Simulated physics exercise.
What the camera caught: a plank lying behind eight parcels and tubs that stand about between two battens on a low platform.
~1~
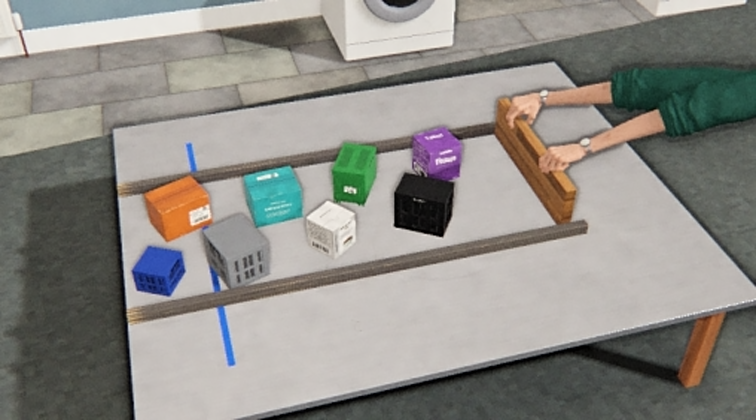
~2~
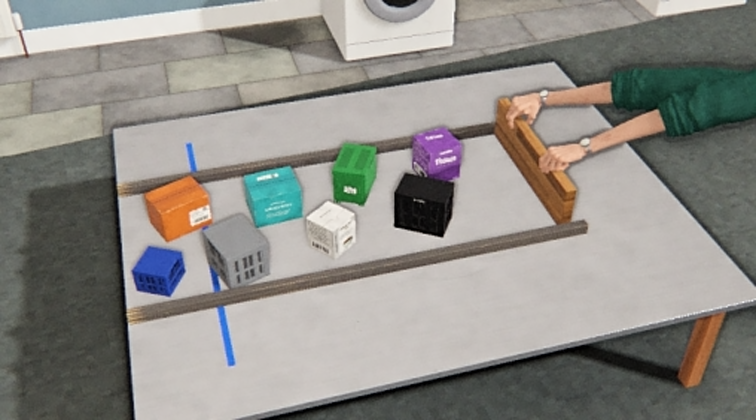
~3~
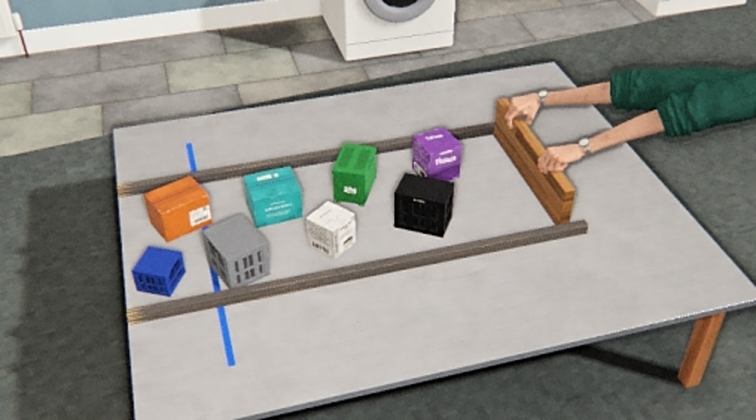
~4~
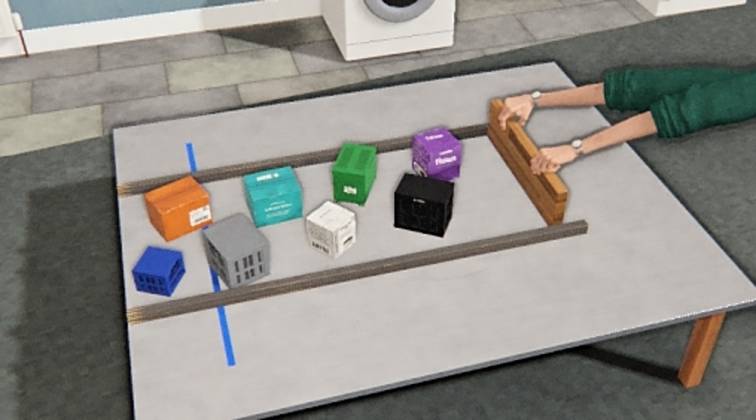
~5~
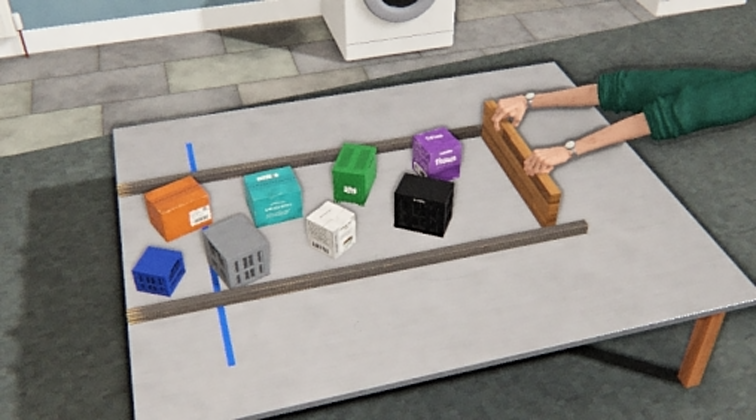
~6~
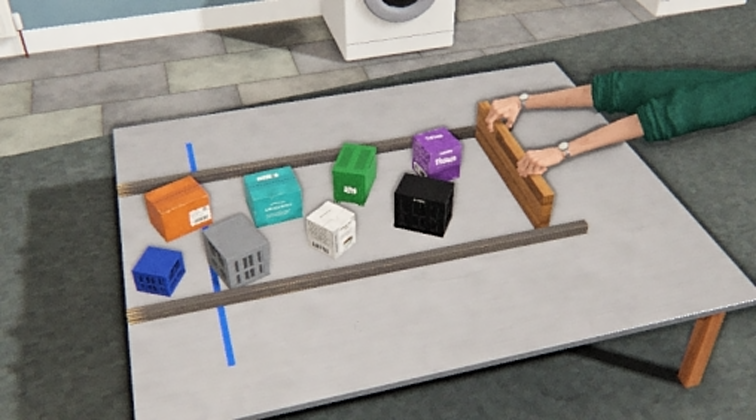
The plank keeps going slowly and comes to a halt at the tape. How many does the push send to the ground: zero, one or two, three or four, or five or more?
Just three or four fall.
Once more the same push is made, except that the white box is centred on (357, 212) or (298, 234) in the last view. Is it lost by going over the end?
Result for the white box: It is still there at position one; it is still there at position two.
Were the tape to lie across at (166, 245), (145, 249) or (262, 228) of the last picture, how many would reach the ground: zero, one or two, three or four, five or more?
Going through the places as listed, I'd say at least five, then five or over, then one or two.
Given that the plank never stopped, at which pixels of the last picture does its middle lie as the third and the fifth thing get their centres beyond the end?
First: Around (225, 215). Next: Around (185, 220).
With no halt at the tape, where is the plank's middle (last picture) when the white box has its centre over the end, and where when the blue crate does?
(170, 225) and (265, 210), roughly.
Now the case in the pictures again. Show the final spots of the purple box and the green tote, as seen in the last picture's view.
For the purple box it's (180, 199), and for the green tote it's (143, 215).
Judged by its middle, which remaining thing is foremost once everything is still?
Green tote.
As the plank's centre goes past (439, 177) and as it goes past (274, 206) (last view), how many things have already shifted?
By then 2, and later 8.
A little later, none off yet; blue crate at rest near (159, 271); orange parcel at rest near (179, 209); grey crate at rest near (236, 253).
When it is over, the number that fall off is three or four; down, turquoise parcel, grey crate, orange parcel and blue crate.
